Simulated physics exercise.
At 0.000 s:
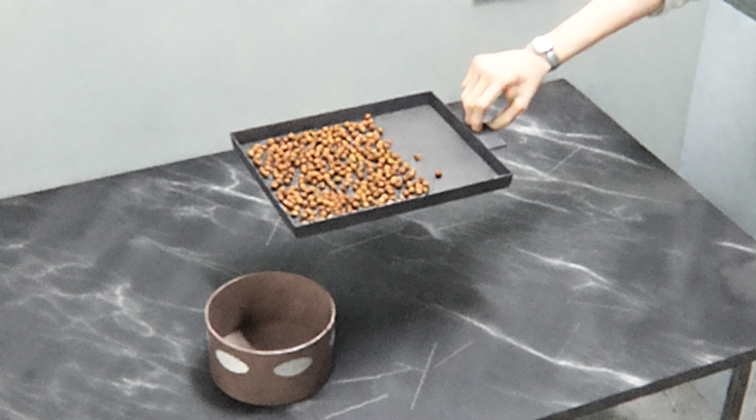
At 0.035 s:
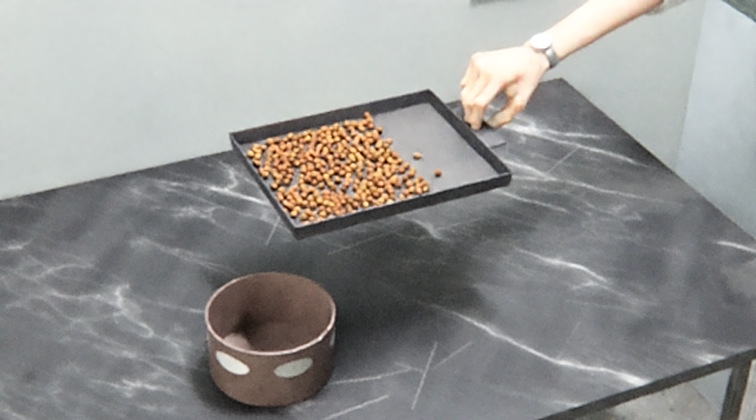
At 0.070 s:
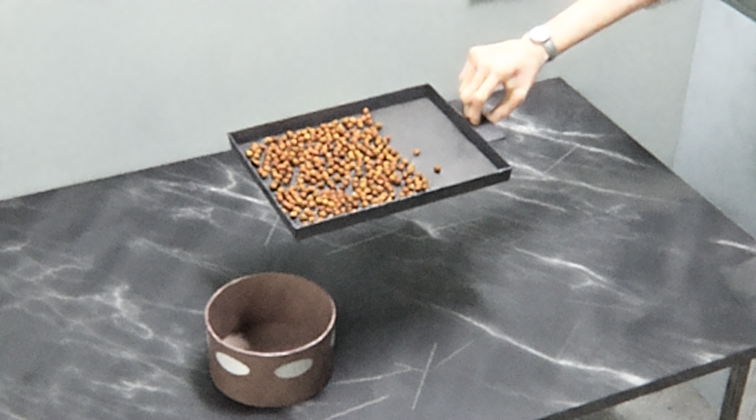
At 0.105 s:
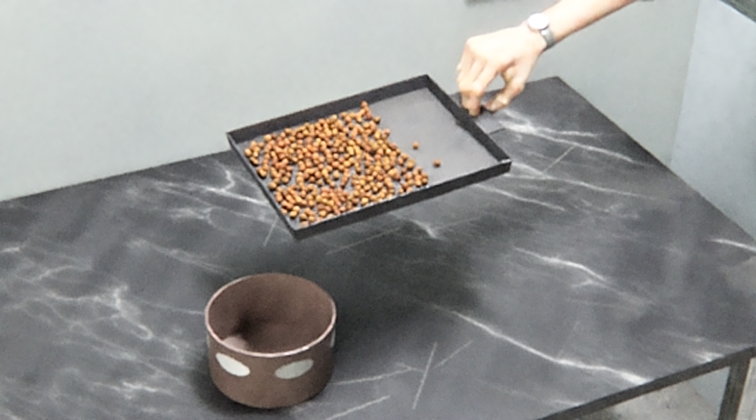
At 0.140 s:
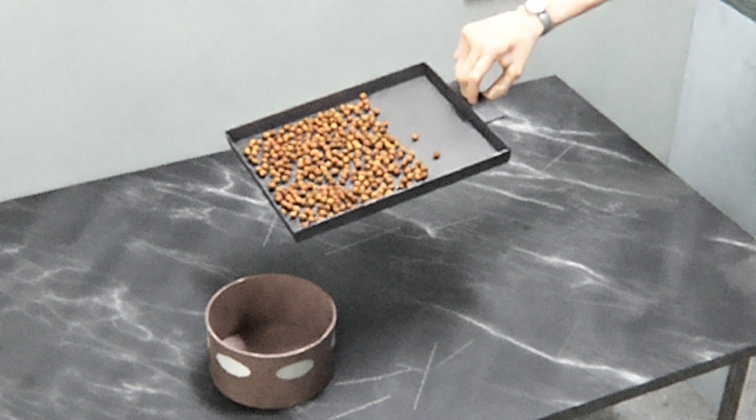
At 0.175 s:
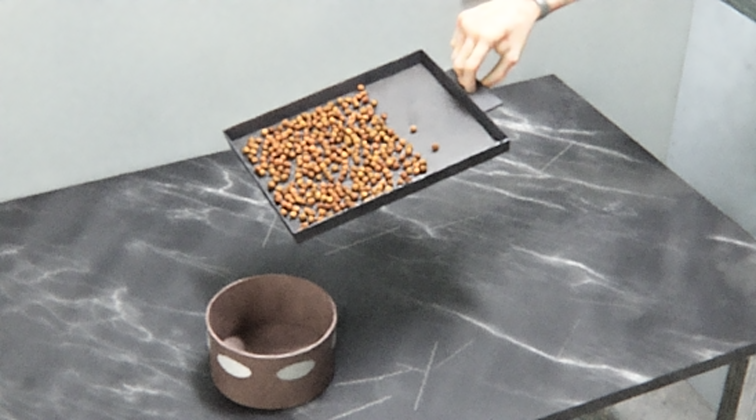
A hand gripping a dark tray of small brown balls slowly raised its right end, tilting it gently leftward above a marbled black table, while the brown pot below stayed still.
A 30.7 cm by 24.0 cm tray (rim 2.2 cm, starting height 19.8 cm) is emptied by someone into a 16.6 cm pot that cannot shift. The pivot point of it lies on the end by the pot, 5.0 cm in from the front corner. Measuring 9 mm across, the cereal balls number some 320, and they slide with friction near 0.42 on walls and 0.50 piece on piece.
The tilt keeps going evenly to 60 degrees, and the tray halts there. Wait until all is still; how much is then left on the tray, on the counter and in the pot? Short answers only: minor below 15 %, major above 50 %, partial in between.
Tray: It's going to get the main portion of the load; counter: It's going to get a small sliver of the load; pot: It's going to get a small sliver of the load.
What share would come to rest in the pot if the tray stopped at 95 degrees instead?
It would be near 60 per cent.
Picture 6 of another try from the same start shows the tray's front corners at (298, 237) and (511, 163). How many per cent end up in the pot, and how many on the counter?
That works out as pot 10 and counter 10.
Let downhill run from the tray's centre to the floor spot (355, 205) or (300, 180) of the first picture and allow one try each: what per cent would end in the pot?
The share comes to about 10 in a hundred, then about 0 in a hundred.
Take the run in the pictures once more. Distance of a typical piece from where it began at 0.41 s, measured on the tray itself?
Displacement on the tray: Roughly 2 cm.
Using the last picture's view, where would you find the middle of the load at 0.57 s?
Roughly (287, 157).
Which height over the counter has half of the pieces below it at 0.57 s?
Roughly 26 cm.
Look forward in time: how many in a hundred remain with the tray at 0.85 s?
Estimate: About 100 percent.
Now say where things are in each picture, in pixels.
Tray tilt 0 degrees, front corners at (297, 224) and (510, 173); middle of the pieces at (337, 170); pot at (270, 311), in the first picture.
Tray tilt 1 degrees, front corners at (297, 225) and (510, 171); middle of the pieces at (337, 170), in the second picture.
Tray tilt 2 degrees, front corners at (296, 226) and (510, 167); middle of the pieces at (336, 168), in the third picture.
Tray tilt 5 degrees, front corners at (296, 228) and (509, 159), lowest corner left front; middle of the pieces at (335, 165), in the fourth picture.
Tray tilt 8 degrees, front corners at (295, 229) and (509, 148), lowest corner left front; middle of the pieces at (334, 161), in the fifth picture.
Tray tilt 12 degrees, front corners at (295, 231) and (507, 138), lowest corner left front; middle of the pieces at (333, 157); pot at (271, 314). The tray's pace is about 105 degrees a second, in the sixth picture.
Then, at 0.41 s, tilt 36 degrees; the tray holds 100 %, the pot 0 %.
After 0.57 s, tilt 52 degrees; the tray holds 100 %, the pot 0 %.
After 0.85 s, tilt 60 degrees; the tray holds 100 %, the pot 0 %.
At rest (1.7 s), tray 95 %, counter 0 %, pot 0 %.
